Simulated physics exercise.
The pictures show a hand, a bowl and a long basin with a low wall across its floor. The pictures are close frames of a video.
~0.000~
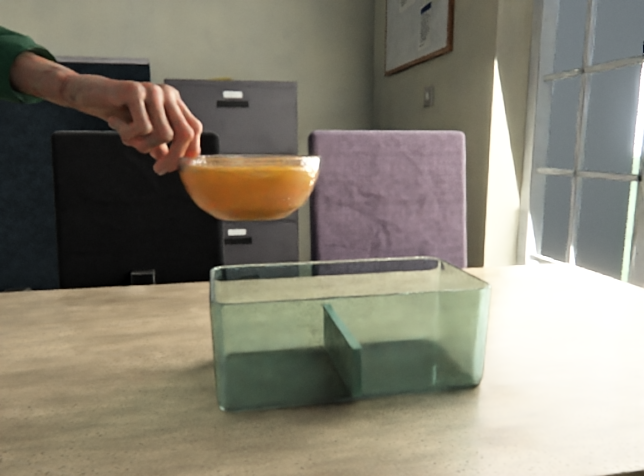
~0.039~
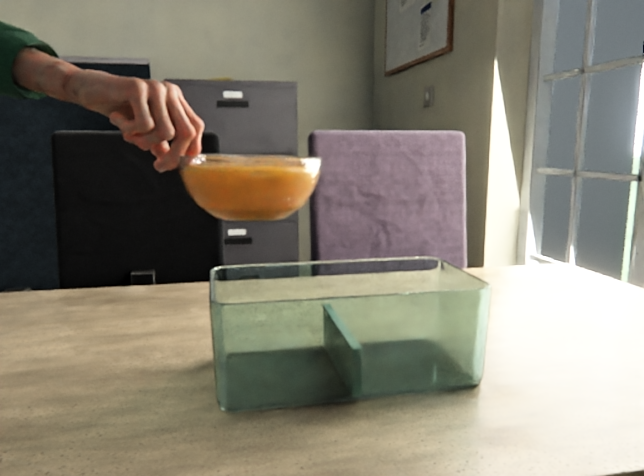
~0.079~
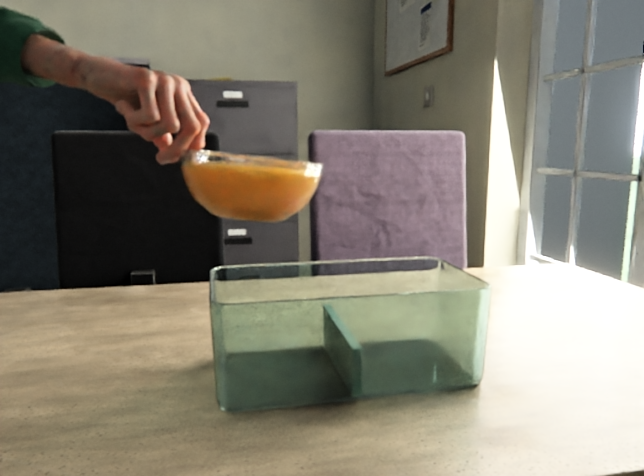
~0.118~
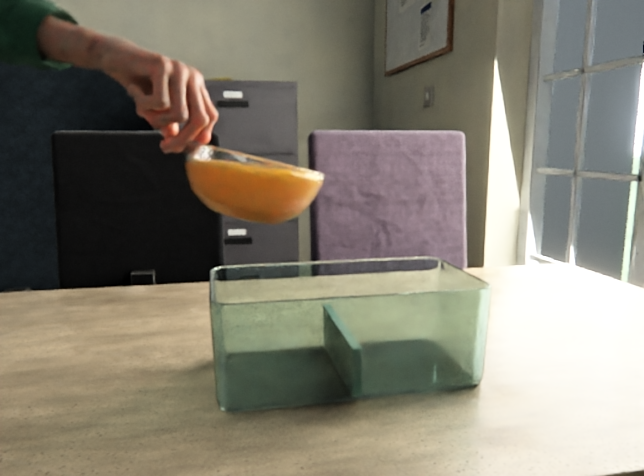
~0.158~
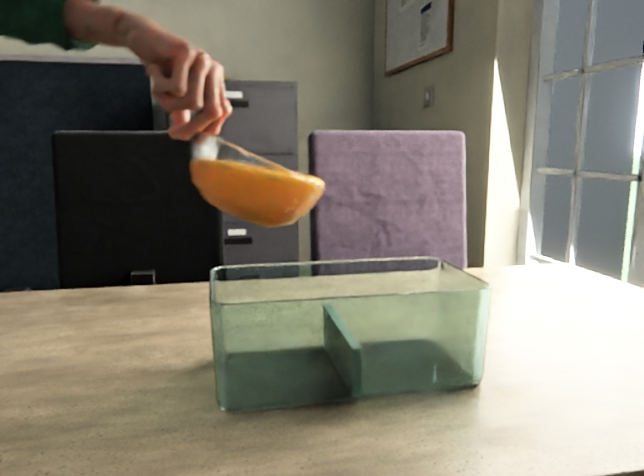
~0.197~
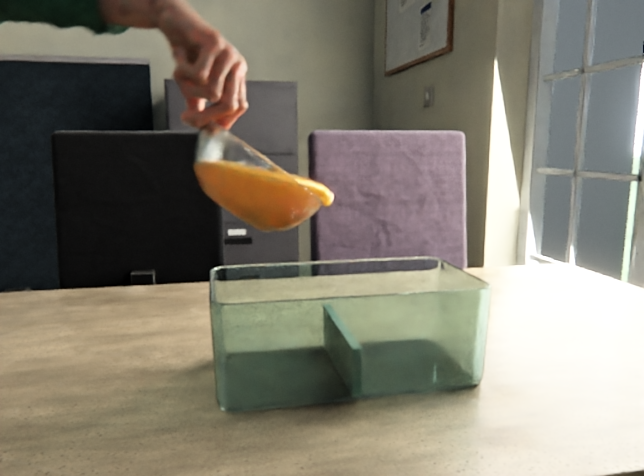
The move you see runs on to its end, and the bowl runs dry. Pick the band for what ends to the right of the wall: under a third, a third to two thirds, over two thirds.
The share right of the wall is from a third to two thirds.
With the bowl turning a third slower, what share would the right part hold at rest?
Close to 70 per cent.
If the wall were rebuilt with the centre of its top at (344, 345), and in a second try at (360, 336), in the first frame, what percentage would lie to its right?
Roughly 50 per cent, and 35 per cent.
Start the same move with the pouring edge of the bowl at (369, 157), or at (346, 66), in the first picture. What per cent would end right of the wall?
First some 85, then 75 per cent.
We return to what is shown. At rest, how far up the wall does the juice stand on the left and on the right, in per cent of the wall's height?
Some 20 per cent left and 30 right.
After 0.44 s the tilt is 101° and 6 per cent is still to pour, 19 is left of the wall and 52 right of it.
After 0.61 s the tilt is 104° and 0 per cent is still to pour, 36 is left of the wall and 57 right of it.
After 0.79 s the tilt is 104° and 0 per cent is still to pour, 40 is left of the wall and 55 right of it.
After 0.99 s the tilt is 104° and 0 per cent is still to pour, 41 is left of the wall and 56 right of it.
In the end 41 per cent lies left of the wall, 56 right of it and 2 outside.
